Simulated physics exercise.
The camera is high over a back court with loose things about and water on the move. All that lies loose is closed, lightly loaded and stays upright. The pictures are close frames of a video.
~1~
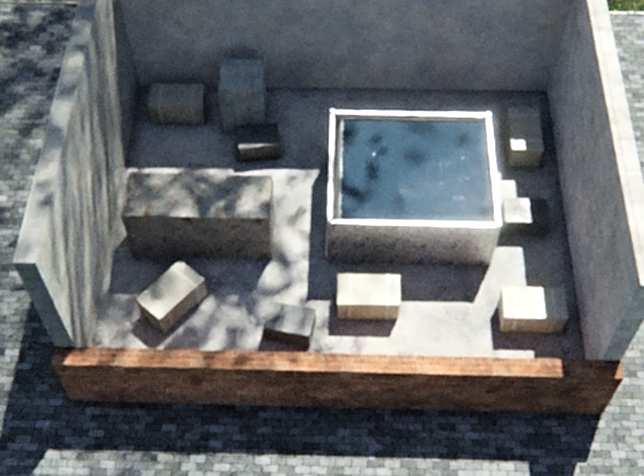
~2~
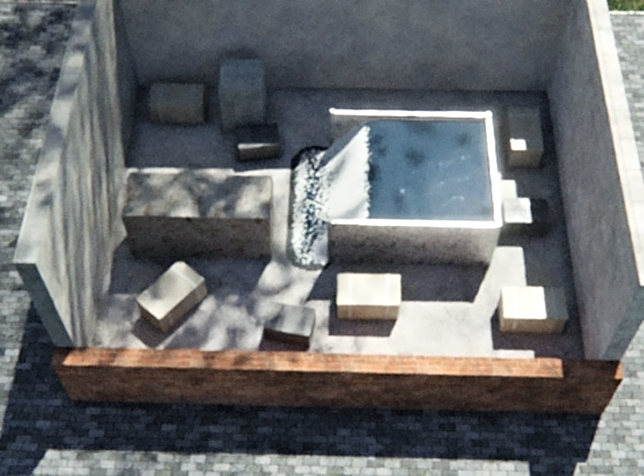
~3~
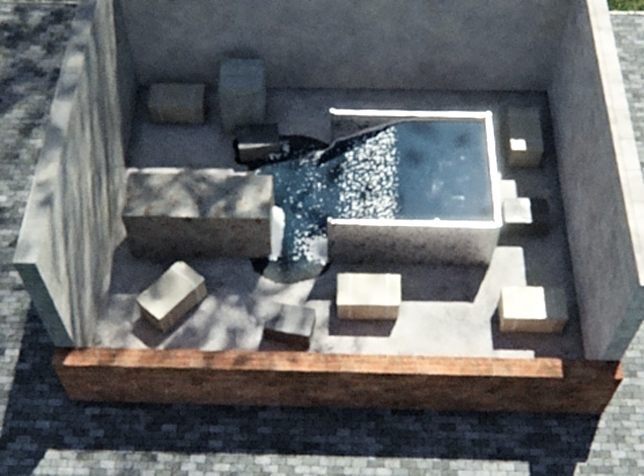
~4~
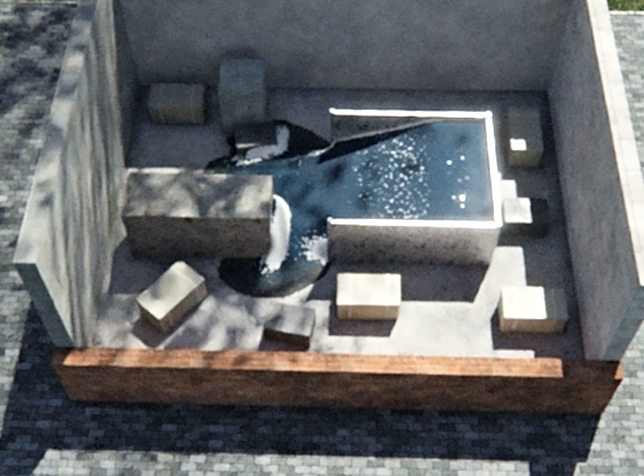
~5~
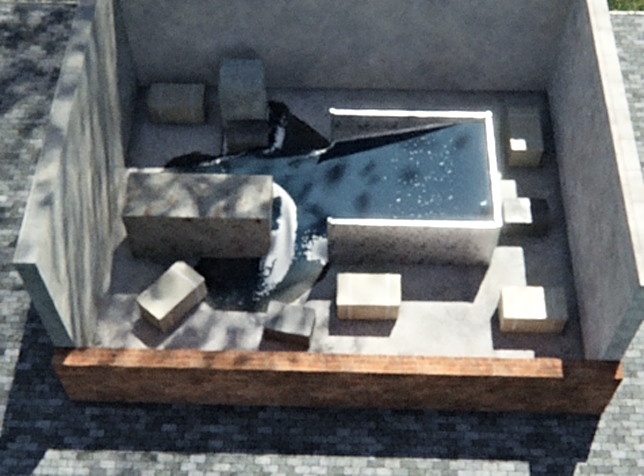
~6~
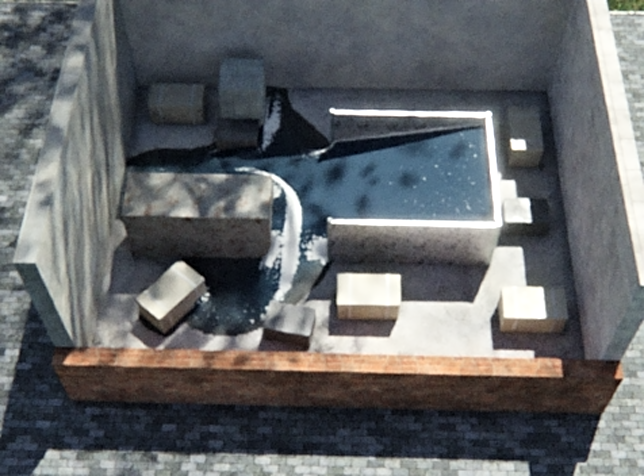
A walled back court with a low brick front is seen from high above by a still camera. A pale-rimmed tank of dark blue water stands right of centre, a long grey block at left, and tan, grey and dark boxes around them. The tank's left side opens and water rushes out leftward, strikes the block with white foam, and spreads behind and in front of it among the boxes.
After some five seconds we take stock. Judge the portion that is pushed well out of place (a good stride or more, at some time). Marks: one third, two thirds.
That comes to from one to two thirds.
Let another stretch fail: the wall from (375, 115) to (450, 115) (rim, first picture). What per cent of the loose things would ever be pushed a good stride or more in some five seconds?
I make it 60 per cent.
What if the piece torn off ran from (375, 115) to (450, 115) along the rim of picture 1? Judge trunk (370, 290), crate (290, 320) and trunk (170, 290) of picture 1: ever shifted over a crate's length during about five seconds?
As listed: Not that far, short of that, short of that.
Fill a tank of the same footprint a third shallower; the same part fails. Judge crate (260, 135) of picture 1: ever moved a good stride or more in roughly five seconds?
Answer: Swept aside.
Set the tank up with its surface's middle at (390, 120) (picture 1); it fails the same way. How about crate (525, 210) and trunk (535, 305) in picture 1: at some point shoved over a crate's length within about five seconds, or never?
One after the other: Under that, under that.
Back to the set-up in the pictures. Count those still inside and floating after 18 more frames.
3 of them.
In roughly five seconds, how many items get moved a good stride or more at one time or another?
That makes 4.
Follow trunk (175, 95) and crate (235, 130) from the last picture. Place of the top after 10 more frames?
Roughly at (194, 69) and (152, 86).
A moment on, 1 of 8 are well off their spots; 0 afloat.
Next, 2 of 8 are well off their spots; 3 afloat.
Later, 3 of 8 are well off their spots; 3 afloat.
In the end, 3 of 8 are well off their spots, and 4 have been at some point; 5 afloat.
